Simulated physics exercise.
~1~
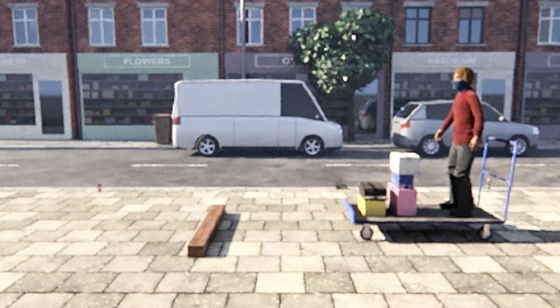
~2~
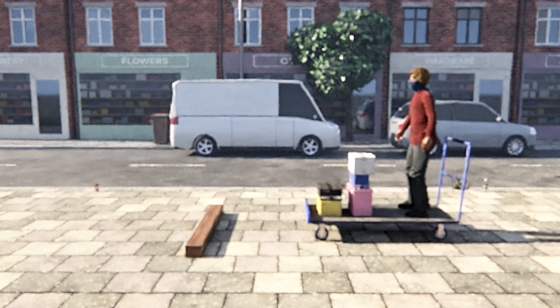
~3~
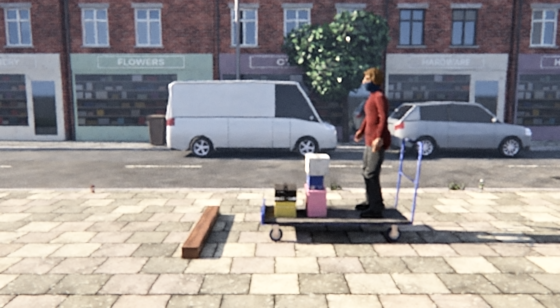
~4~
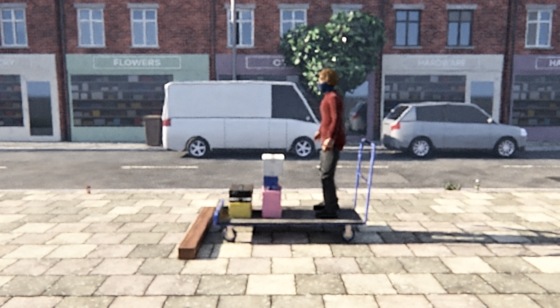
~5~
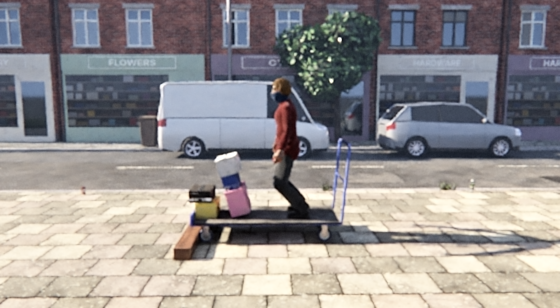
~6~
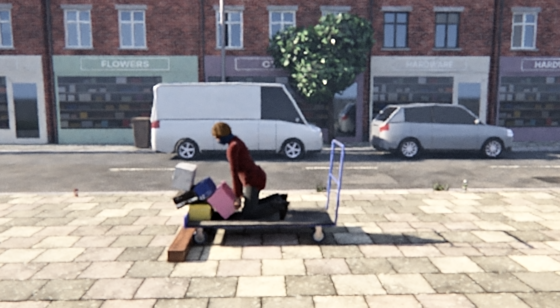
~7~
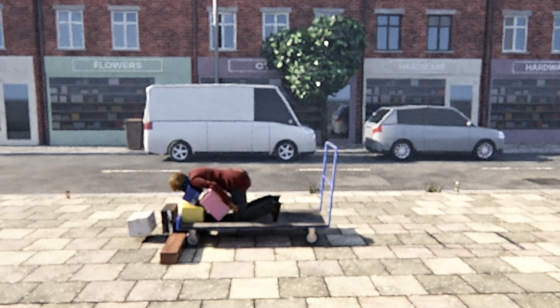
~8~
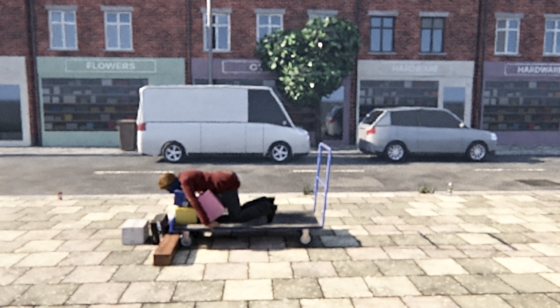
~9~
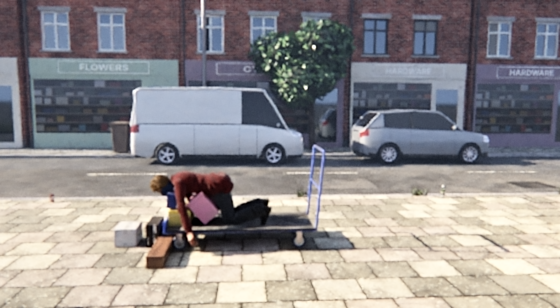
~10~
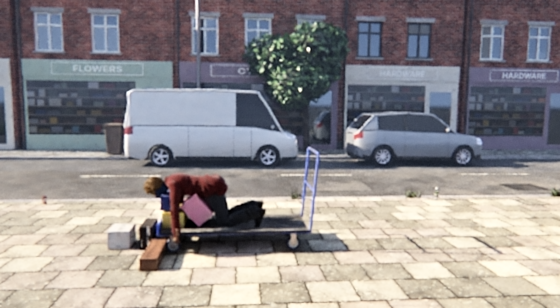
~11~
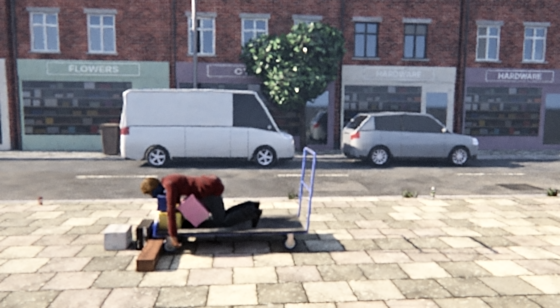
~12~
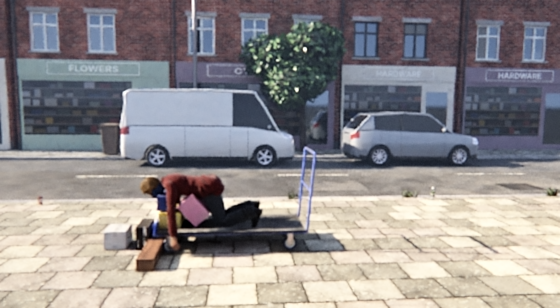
A person in a red top and dark trousers stands on a flat platform trolley, seen side-on across a sunlit paved area, with a white van, a silver car and brick shopfronts behind. Ahead of them sit a white carton on a blue parcel, a pink tote, a yellow toolbox and a black carton. The trolley rolls left and stops against a reddish-brown beam. The load tips forward as the person buckles at the knees and folds over it. The white and black cartons tumble off the front to the paving, while the person lies slumped face-down over the rest.
